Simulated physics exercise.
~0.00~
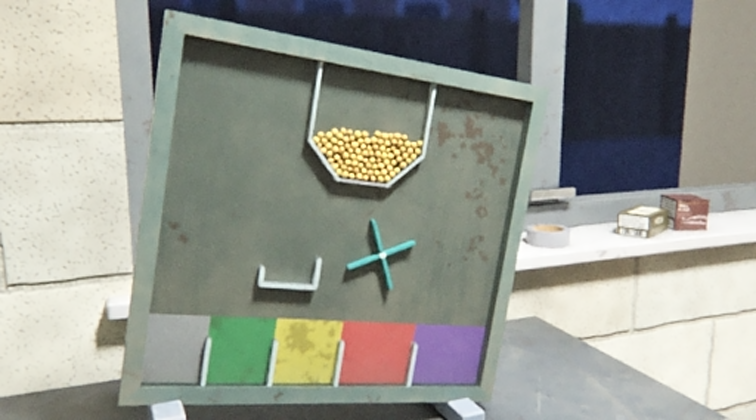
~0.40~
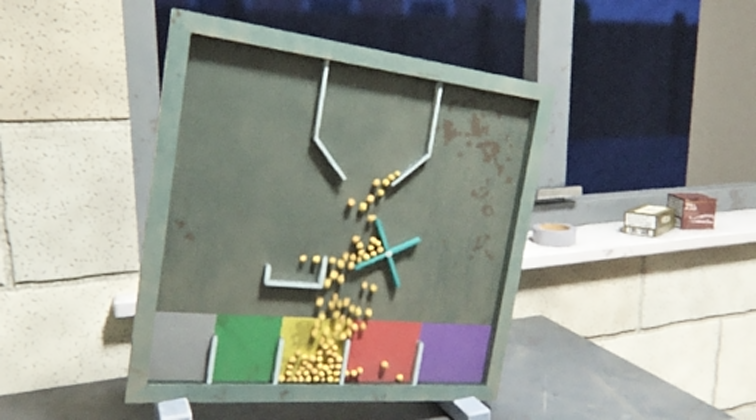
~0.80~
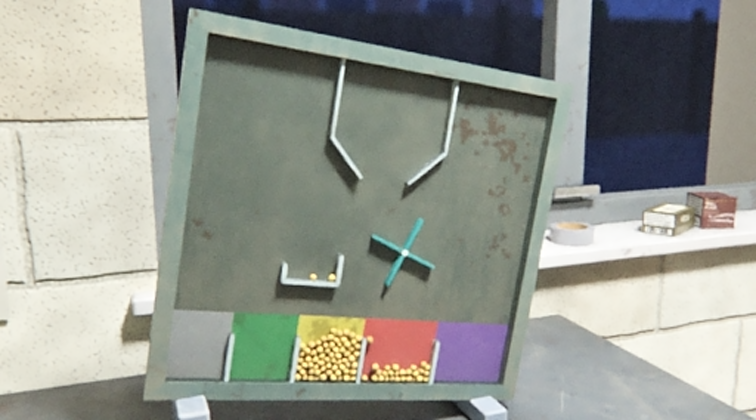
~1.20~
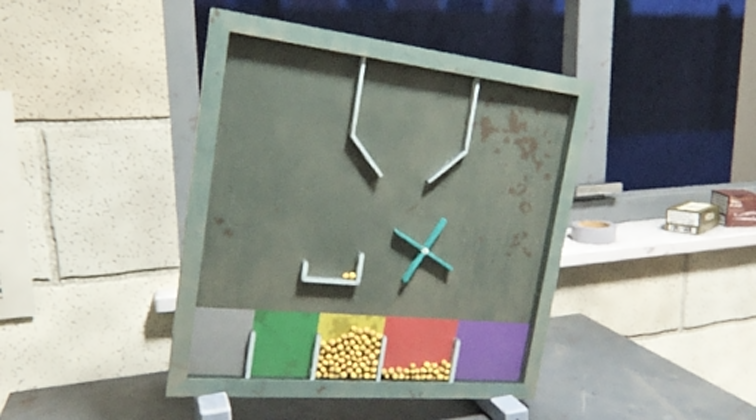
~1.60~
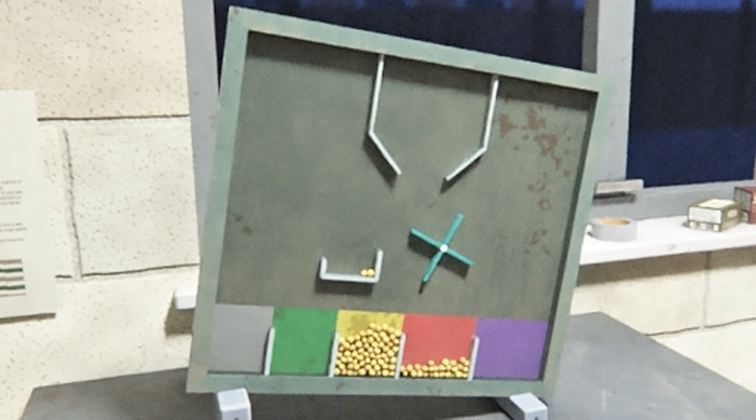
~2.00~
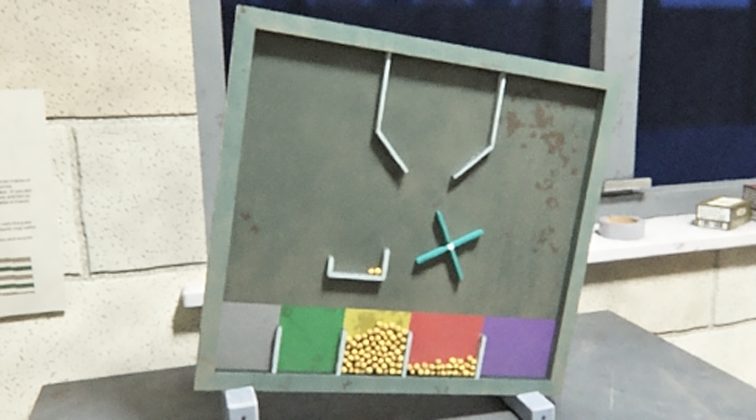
Yellow beads pour from a hopper past a turning cross, settling mostly in the yellow bin.
